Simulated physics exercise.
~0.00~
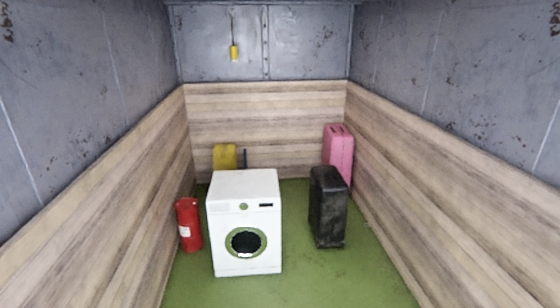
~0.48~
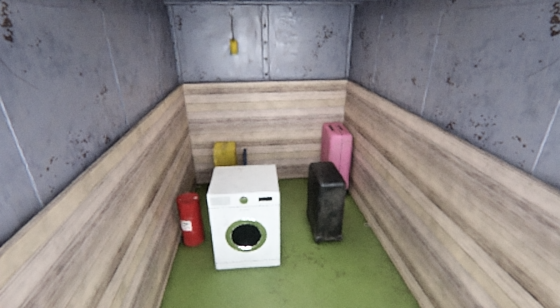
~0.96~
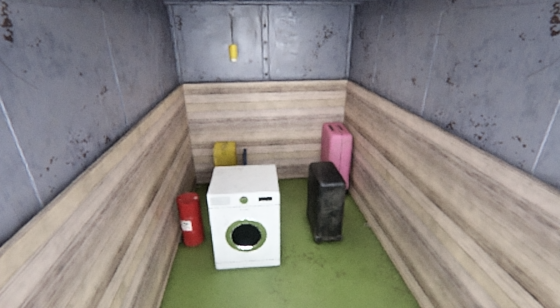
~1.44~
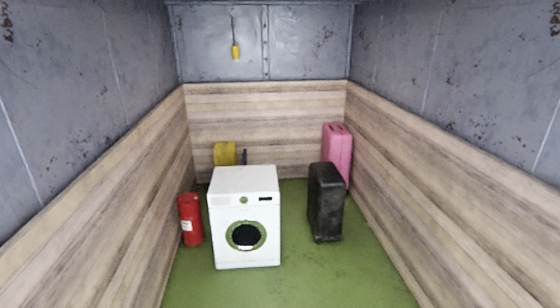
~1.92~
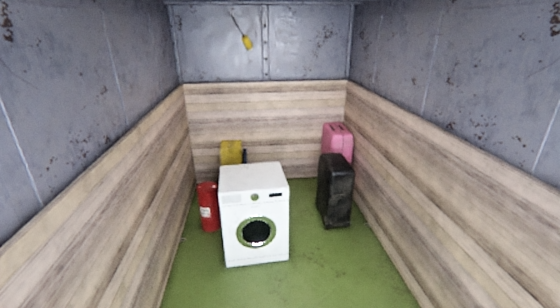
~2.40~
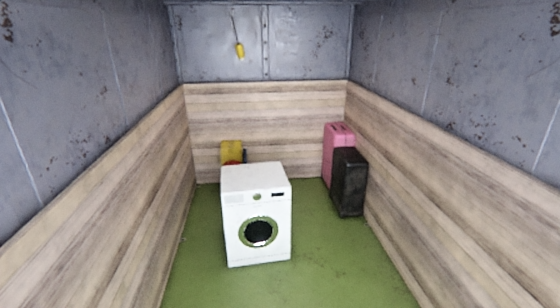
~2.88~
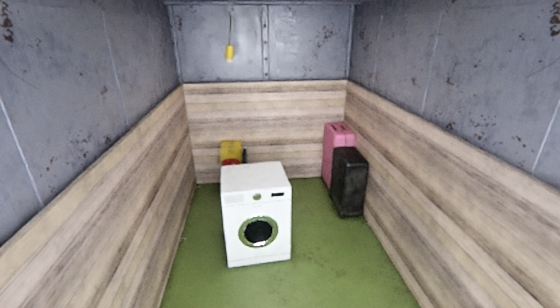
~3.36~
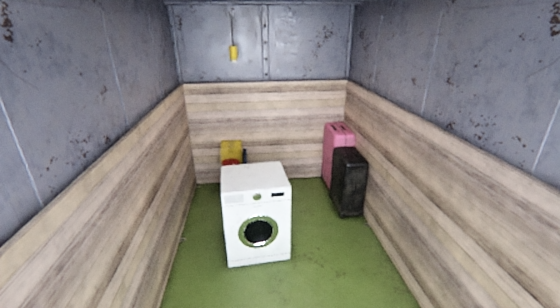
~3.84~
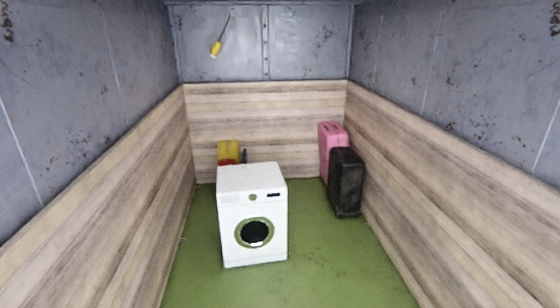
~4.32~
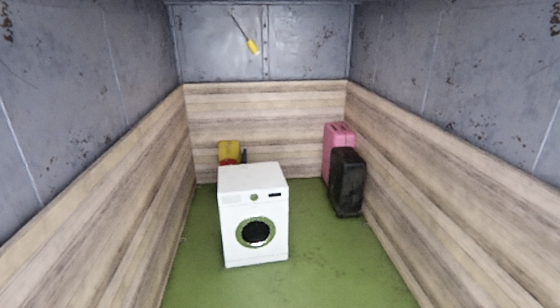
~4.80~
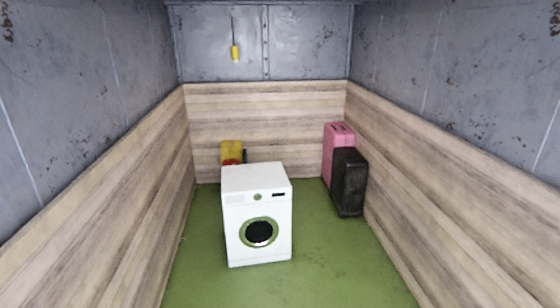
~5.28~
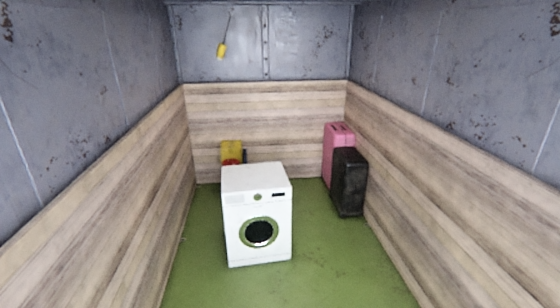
At the start, a white washing machine stands on the green floor of a wood-panelled load bay, with a red canister to its left, a yellow box behind, and black and pink cases to the right. The load edges slightly away from the viewer, then stays put while a yellow object hangs above. Next, the canister slides far back and right behind the machine, the black case slides toward the right wall, and the machine shifts slightly right. Later the machine and cases nudge left, then back right. Everything settles upright, the canister mostly hidden, while the hanging object still swings.
